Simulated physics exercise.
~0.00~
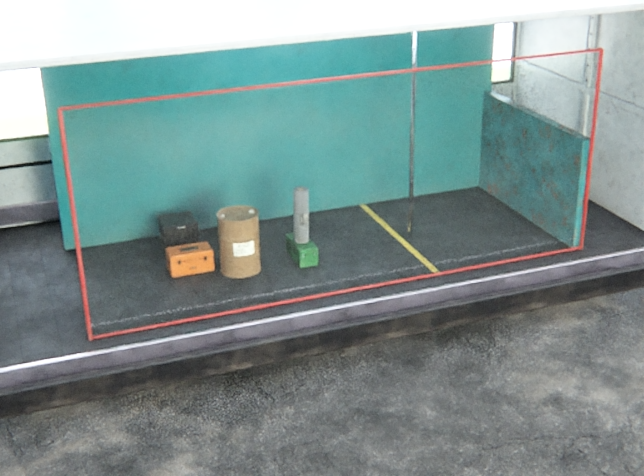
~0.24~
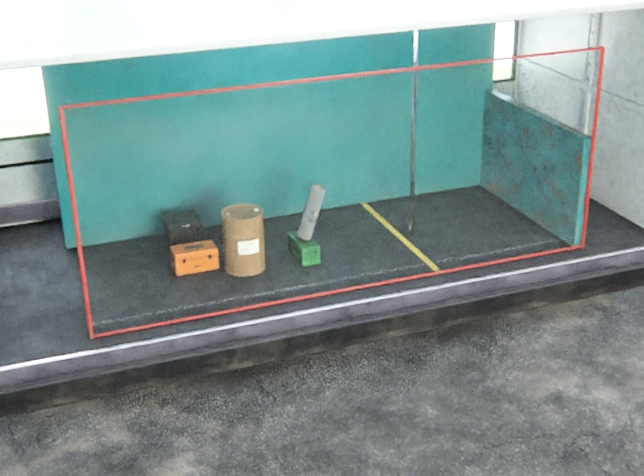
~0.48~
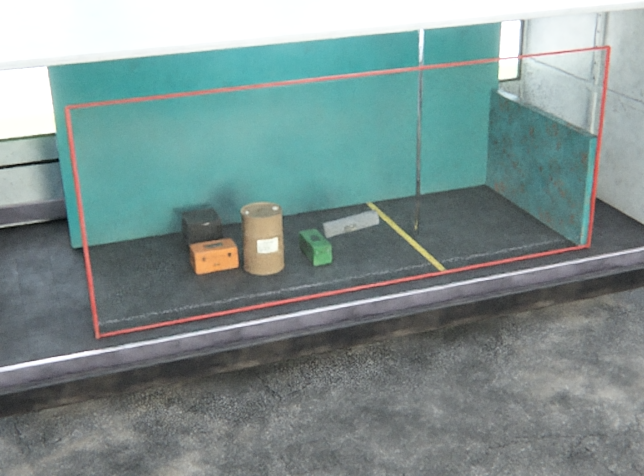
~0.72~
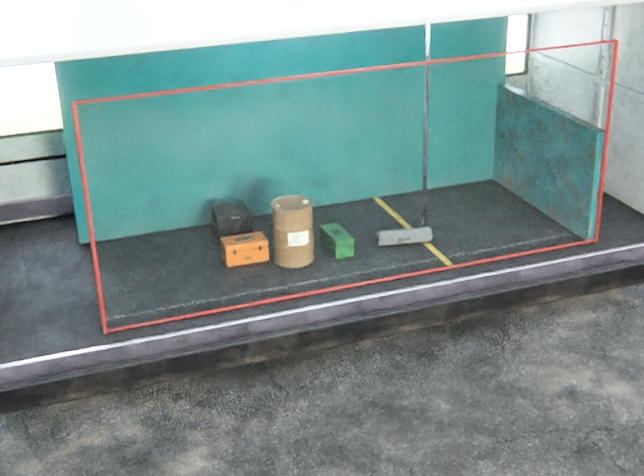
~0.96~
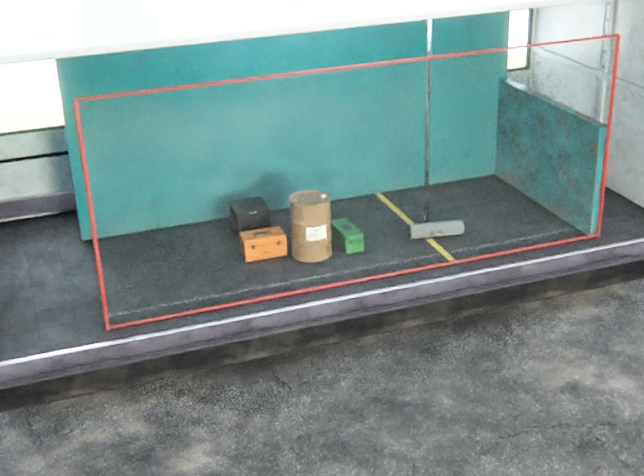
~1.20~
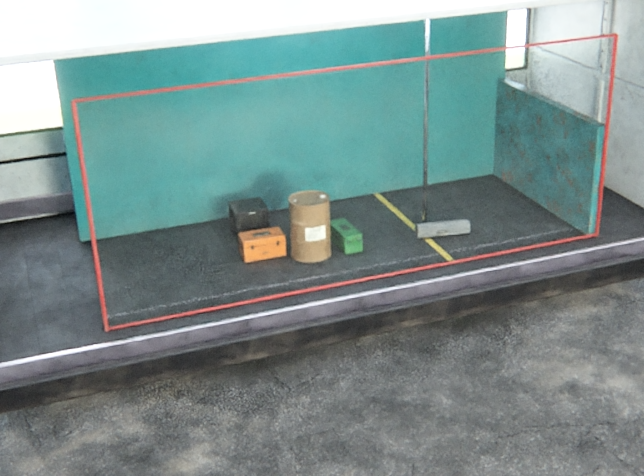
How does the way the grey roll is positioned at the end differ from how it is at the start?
At the start the grey roll stands upright, but at the end it lies on its side on the floor.
